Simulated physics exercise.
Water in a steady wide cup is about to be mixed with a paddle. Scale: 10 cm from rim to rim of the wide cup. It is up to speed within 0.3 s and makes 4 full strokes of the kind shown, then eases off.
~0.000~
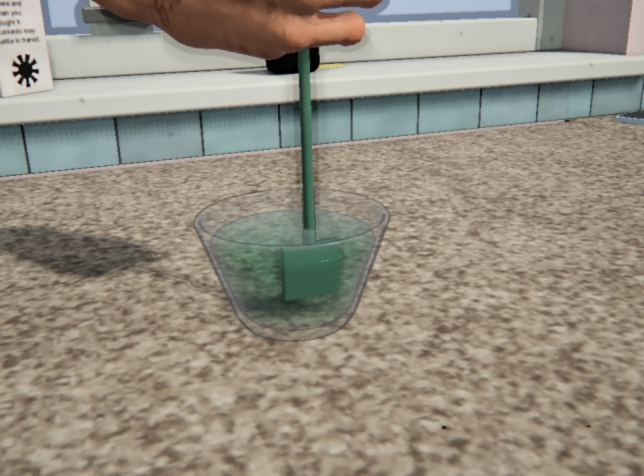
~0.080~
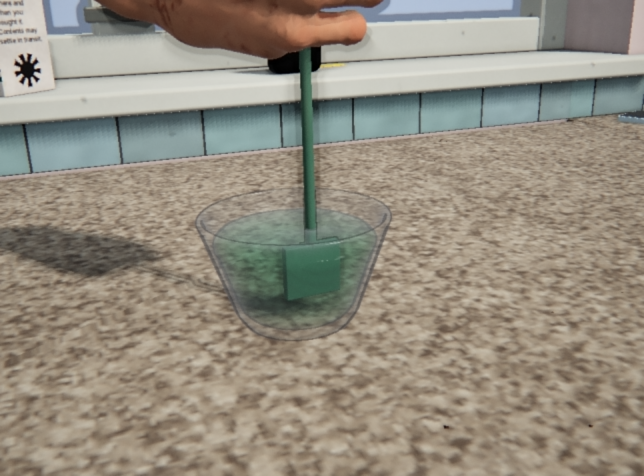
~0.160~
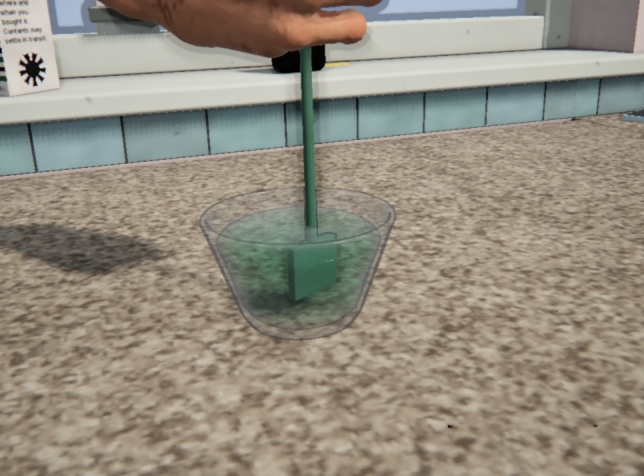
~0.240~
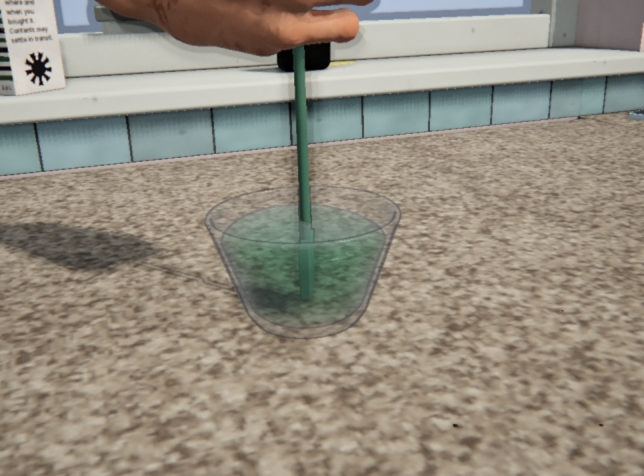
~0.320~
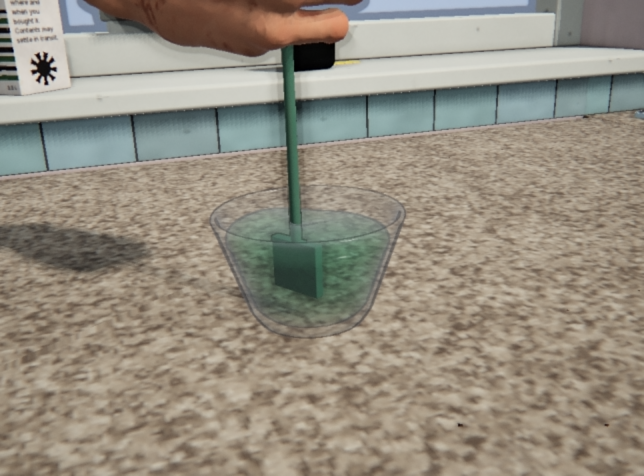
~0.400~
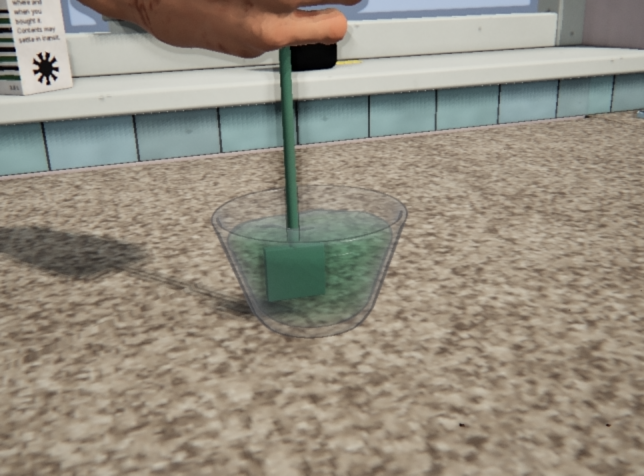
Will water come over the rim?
This wide cup keeps it all.
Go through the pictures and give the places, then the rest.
In the first frame, the stem is at (305, 85); surface from (210, 246) to (369, 223); the rim runs from (198, 231) to (378, 206).
In the second frame, the stem is at (306, 85); surface from (211, 244) to (371, 222).
In the third frame, the stem is at (306, 83); surface from (217, 243) to (375, 221).
In the fourth frame, the stem is at (300, 82); surface from (221, 242) to (379, 222).
In the fifth frame, the stem is at (289, 82); surface from (225, 239) to (384, 219).
In the sixth frame, the stem is at (286, 84); surface from (226, 239) to (387, 218).
After 0.90 s 0 ml is over the rim.
After 1.40 s 0 ml is over the rim.
After 1.91 s 0 ml is over the rim.
After 2.41 s 0 ml is over the rim.
In the end 0 ml is over the rim.
